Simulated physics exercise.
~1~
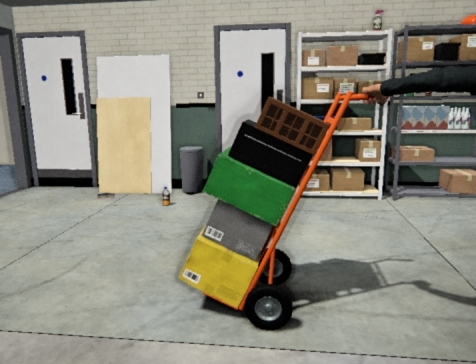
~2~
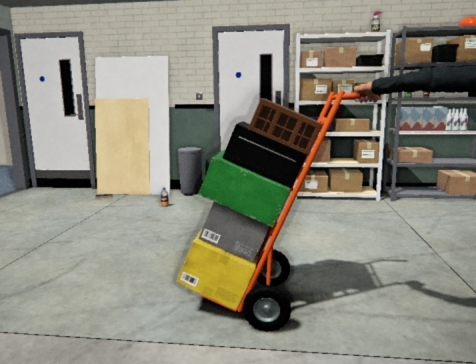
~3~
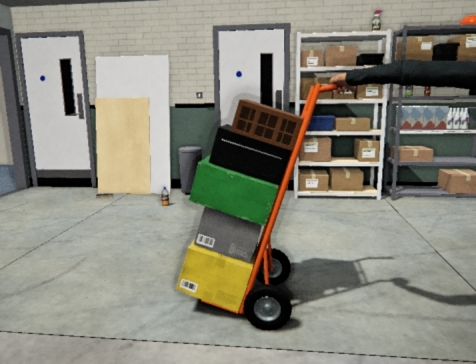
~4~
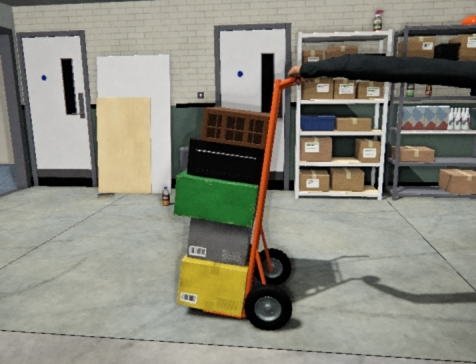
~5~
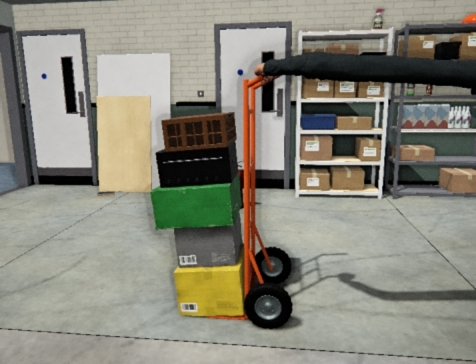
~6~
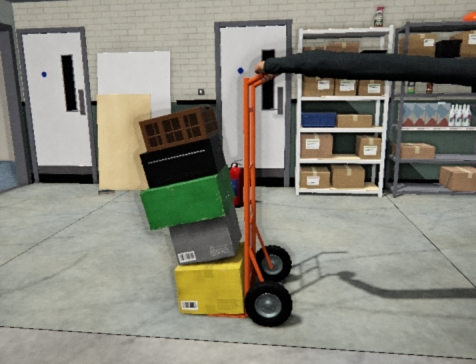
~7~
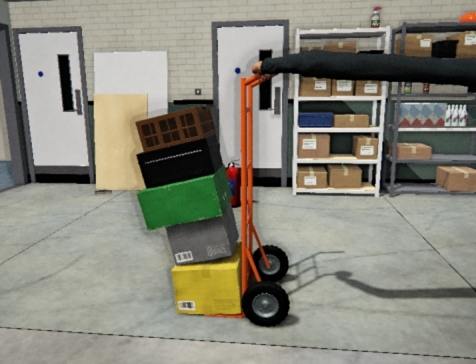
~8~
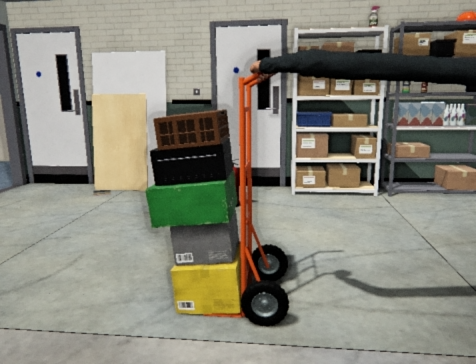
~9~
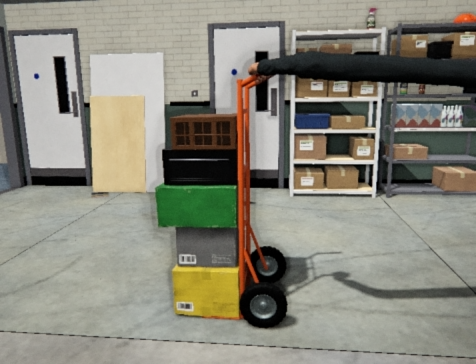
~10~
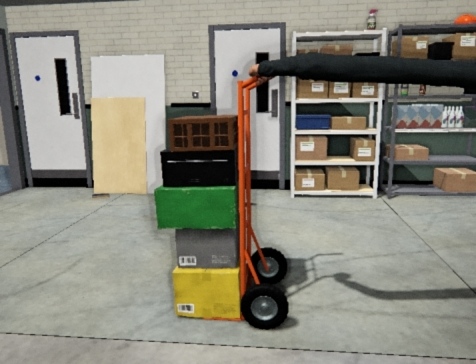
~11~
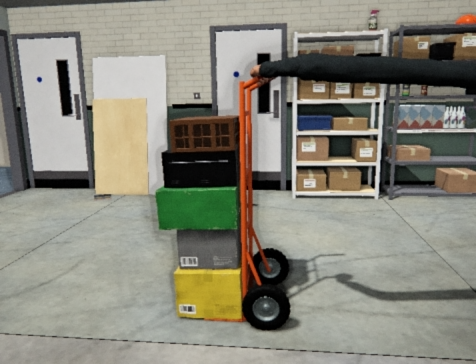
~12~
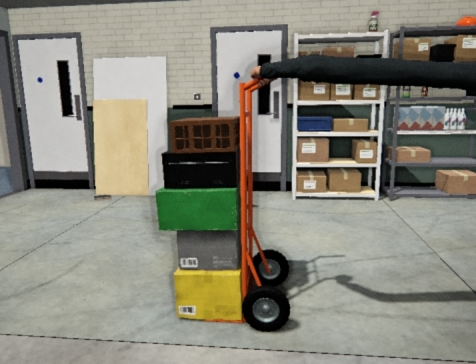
In a storeroom, an arm swings a loaded orange hand truck upright, its stacked boxes tipping left before settling back, all still aboard.
